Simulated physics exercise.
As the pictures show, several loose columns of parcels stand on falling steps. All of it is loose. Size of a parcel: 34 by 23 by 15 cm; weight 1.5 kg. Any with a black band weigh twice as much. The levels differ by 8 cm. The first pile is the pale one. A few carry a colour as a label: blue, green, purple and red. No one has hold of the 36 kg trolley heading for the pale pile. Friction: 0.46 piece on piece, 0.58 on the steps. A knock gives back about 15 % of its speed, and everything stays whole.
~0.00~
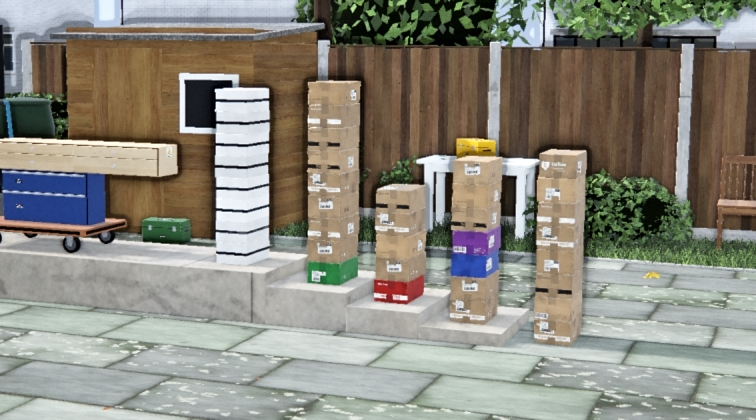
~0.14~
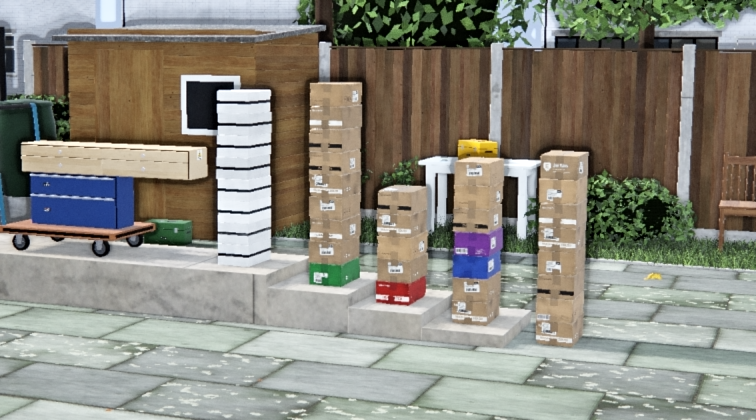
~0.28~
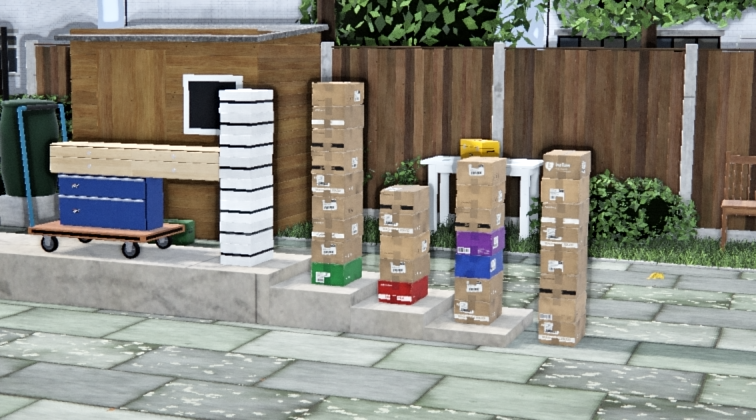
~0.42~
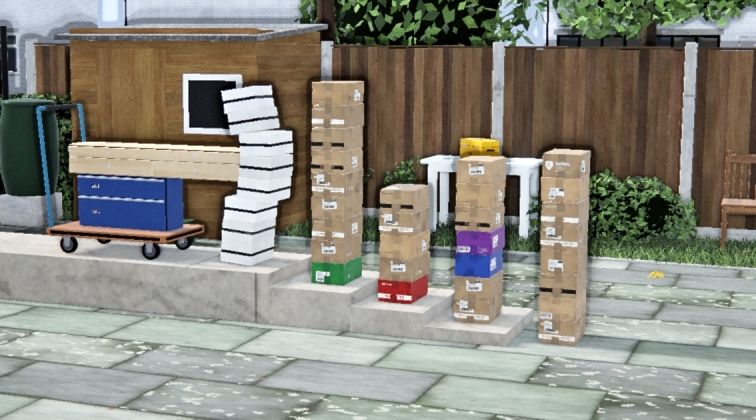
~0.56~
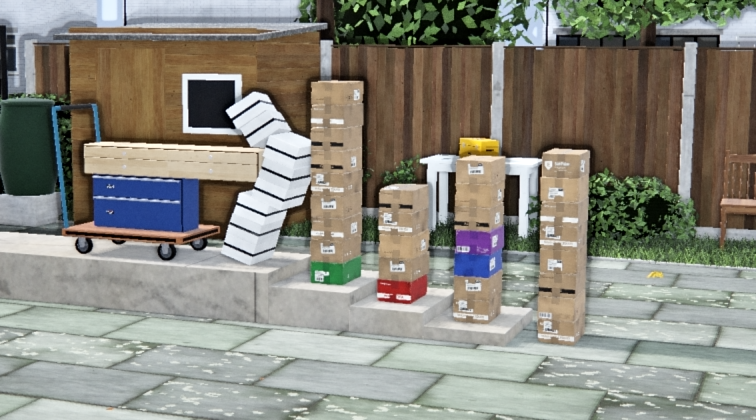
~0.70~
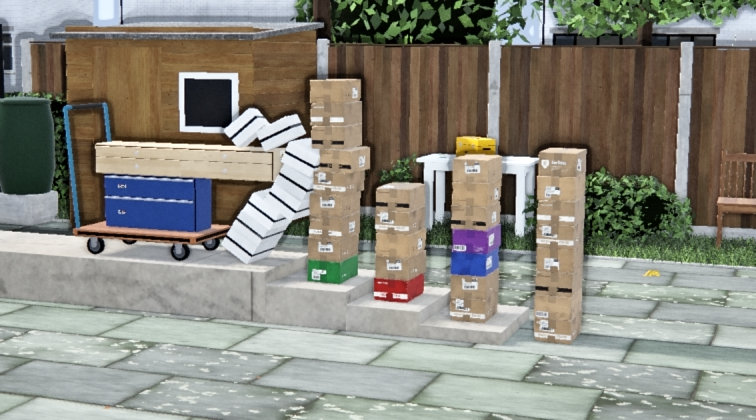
Paved yard with a wooden shed, a loaded trolley rolling right and its long beam pushing a white parcel stack into a lean.
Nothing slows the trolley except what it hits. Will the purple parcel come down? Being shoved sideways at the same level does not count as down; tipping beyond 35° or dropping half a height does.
In the end the purple parcel drops.
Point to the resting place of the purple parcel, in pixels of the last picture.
Near (581, 294).
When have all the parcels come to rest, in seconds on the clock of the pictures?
At about 3.5 s.
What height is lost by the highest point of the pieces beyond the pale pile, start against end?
Some 80 cm lower.
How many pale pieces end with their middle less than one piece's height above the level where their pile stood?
4 of them.
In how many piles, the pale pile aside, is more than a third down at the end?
4 in all.
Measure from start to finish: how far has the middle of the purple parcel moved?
Roughly 74 cm away.
After 0.98 s, 8 of the pale pile down; none of the 29 other parcels down, 10 disturbed; purple parcel unmoved; green parcel 15° from how it stood.
After 1.40 s, 8 of the pale pile down; 8 of the 29 other parcels down; purple parcel 6° from how it stood; red parcel 16° from how it stood.
After 2.04 s, 8 of the pale pile down; 19 of the 29 other parcels down; purple parcel 28° from how it stood, 12 cm lower; blue parcel 43° from how it stood, 11 cm lower.
After 2.54 s, 8 of the pale pile down; 27 of the 29 other parcels down; purple parcel 43° from how it stood, 31 cm lower; blue parcel 43° from how it stood, 17 cm lower.
In the end (3.6 s), 8 of the pale pile down; 27 of the 29 other parcels down; purple parcel 42° from how it stood, 31 cm lower; blue parcel 42° from how it stood, 18 cm lower; red parcel 47 mm from its place. From the last view, middles, purple parcel near (581, 294), blue parcel near (545, 292).
